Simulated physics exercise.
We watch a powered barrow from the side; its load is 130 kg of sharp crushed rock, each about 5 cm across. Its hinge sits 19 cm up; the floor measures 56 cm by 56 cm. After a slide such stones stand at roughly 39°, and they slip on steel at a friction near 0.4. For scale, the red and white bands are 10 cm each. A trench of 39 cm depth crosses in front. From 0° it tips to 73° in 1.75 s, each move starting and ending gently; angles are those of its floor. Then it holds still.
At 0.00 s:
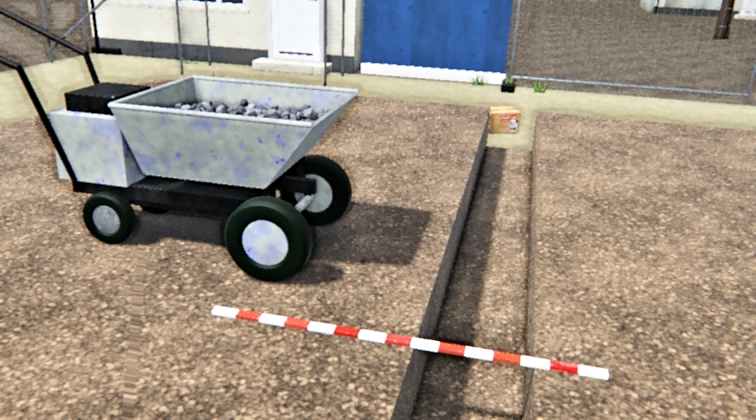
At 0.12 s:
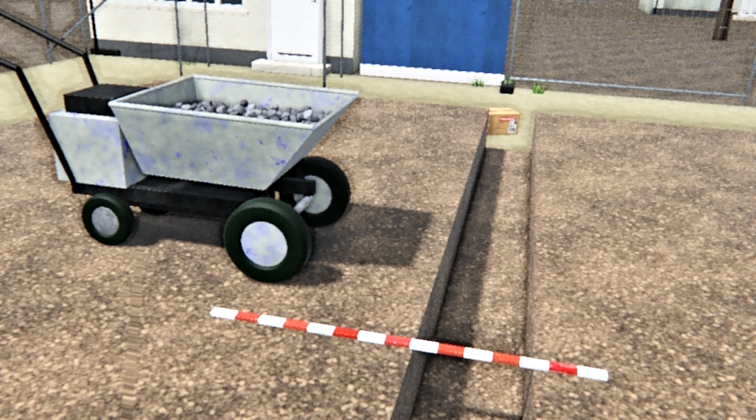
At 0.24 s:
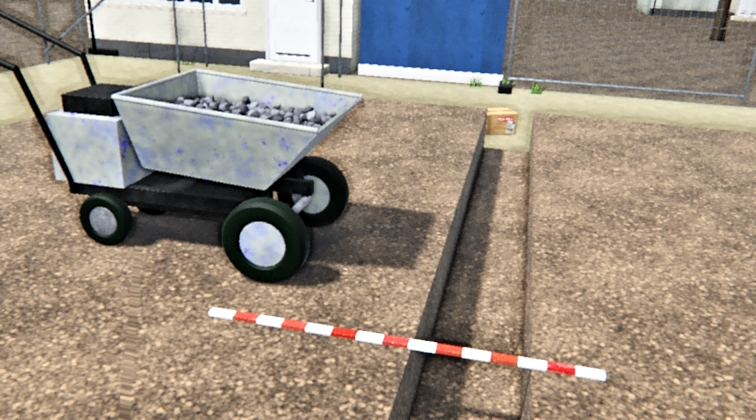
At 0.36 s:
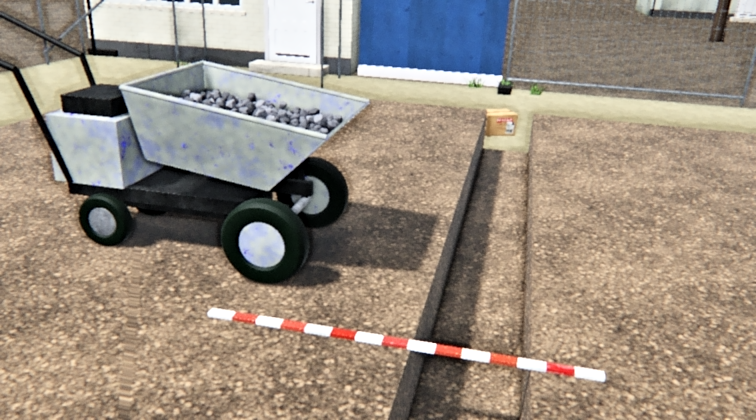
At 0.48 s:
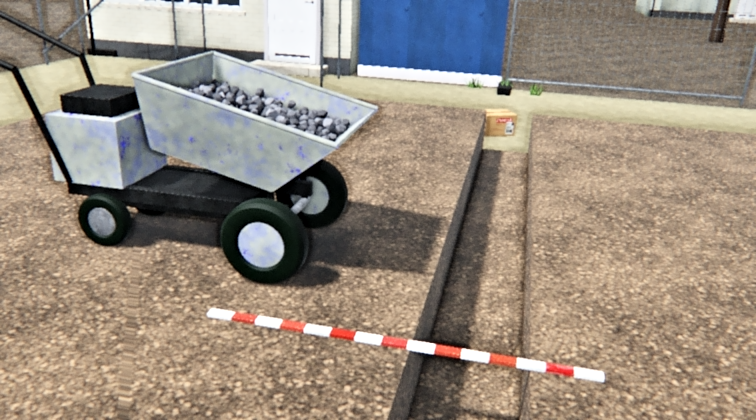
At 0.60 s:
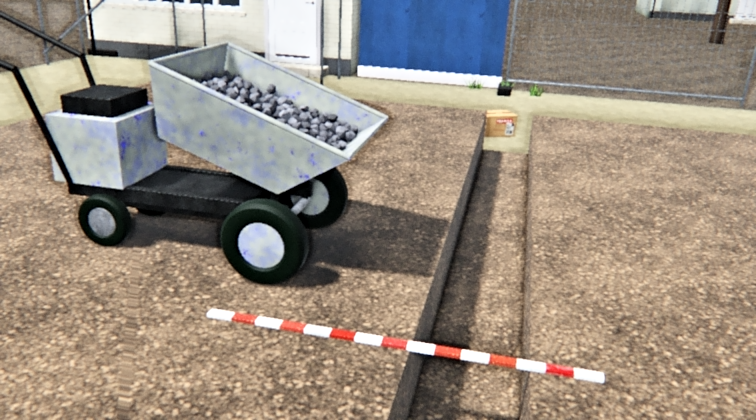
The metal skip of a powered barrow, loaded with grey crushed rock, tilts steadily towards the right, its rear end rising while the wheels stay still beside a narrow trench and a red and white striped pole.
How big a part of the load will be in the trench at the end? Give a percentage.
Some 72 per cent of it.
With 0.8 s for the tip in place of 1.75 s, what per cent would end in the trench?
In that case some 80 per cent.
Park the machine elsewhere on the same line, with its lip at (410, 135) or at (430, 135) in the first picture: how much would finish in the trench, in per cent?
About 80 and 65 per cent.
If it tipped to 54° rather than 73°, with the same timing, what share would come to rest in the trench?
Then about 0 per cent.
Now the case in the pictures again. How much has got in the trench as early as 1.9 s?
Some 20 per cent.
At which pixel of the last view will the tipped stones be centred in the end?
Near (465, 338).
After 1.3 s the floor is at 61°; 100 % in the tray; the foremost stones are at (392, 203).
After 1.9 s the floor is at 73°; 74 % in the tray, 8 % short of the trench, 18 % in the trench; the foremost stones are at (486, 355).
After 2.2 s the floor is at 73°; 40 % in the tray, 13 % short of the trench, 47 % in the trench; the foremost stones are at (517, 359).
After 4.2 s the floor is at 73°; 12 % in the tray, 16 % short of the trench, 72 % in the trench; the foremost stones are at (518, 348).
